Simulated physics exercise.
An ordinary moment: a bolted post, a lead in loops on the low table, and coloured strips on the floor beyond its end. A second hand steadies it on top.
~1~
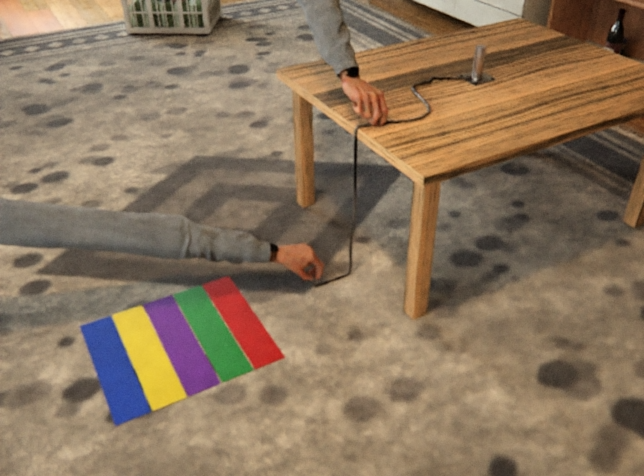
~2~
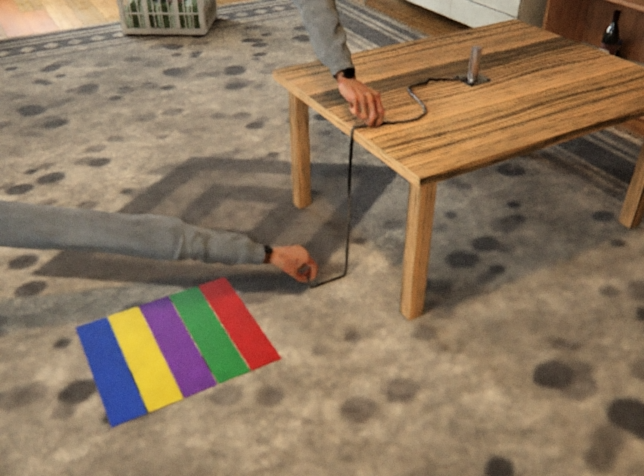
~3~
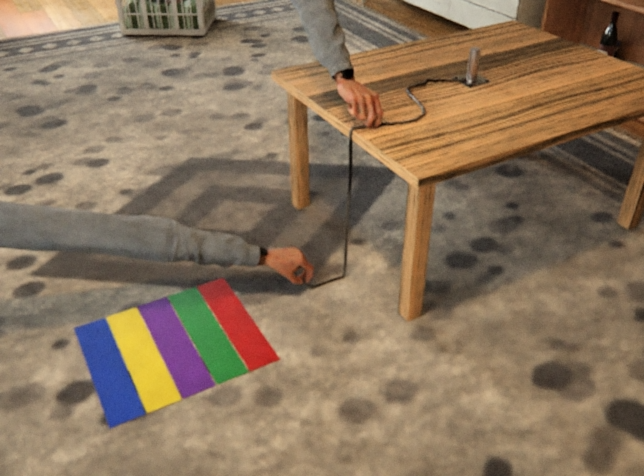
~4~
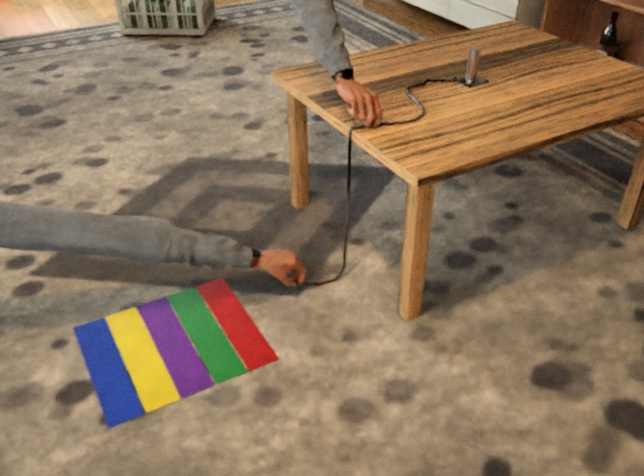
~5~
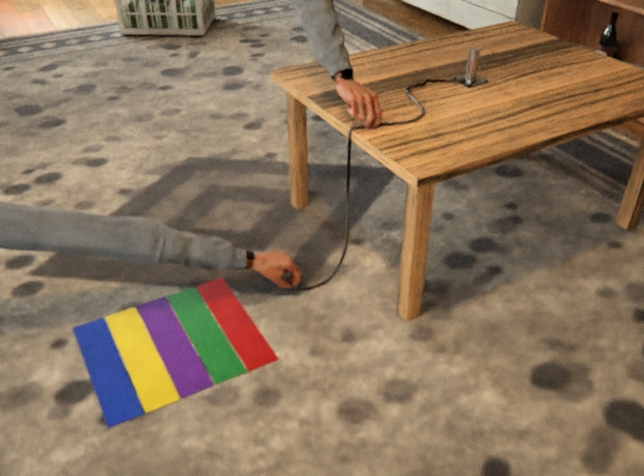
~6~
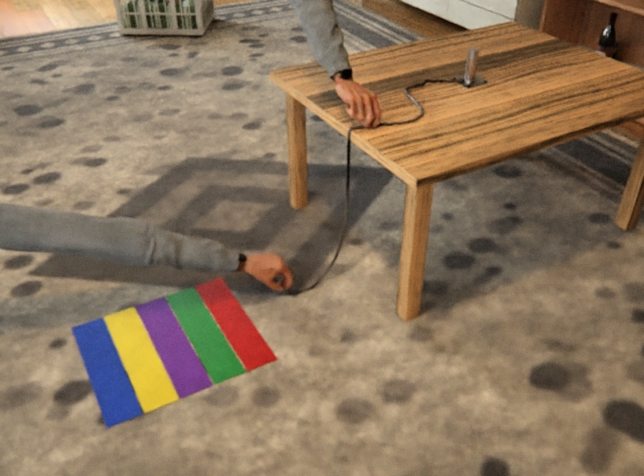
On the carpet beside a wooden table, a hand slowly draws a dark cord slightly left.
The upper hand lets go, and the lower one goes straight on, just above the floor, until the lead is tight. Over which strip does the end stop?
The end stops over the yellow strip.
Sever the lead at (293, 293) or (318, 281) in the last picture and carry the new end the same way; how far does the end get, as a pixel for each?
About (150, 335) and (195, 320).
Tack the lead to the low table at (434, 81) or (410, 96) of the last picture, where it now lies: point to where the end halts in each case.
About (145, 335) and (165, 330).
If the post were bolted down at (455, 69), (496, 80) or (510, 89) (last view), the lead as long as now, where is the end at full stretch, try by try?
Try by try, around (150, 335), (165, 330) and (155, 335).
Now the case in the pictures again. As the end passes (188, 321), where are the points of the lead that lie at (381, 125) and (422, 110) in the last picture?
The first at (339, 152), the second at (373, 116).
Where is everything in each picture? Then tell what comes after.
End (314, 277); red (259, 347); green (228, 359); purple (195, 372); yellow (161, 385); blue (126, 399), in the first frame.
End (309, 279); lead through (437, 80) (415, 97) (406, 121) (352, 146) (349, 211) (346, 267), in the second frame.
End (304, 281), in the third frame.
End (297, 283); lead through (435, 81) (413, 98) (404, 122) (350, 146) (348, 212) (343, 268), in the fourth frame.
End (291, 285), in the fifth frame.
End (284, 287); lead through (434, 82) (412, 98) (402, 123) (349, 147) (346, 212) (329, 269), in the sixth frame.
Soon after, end near (188, 321); over green.
Then, end near (153, 334); over purple.
At full stretch, end near (132, 341); over yellow. It gets as far as the yellow strip.
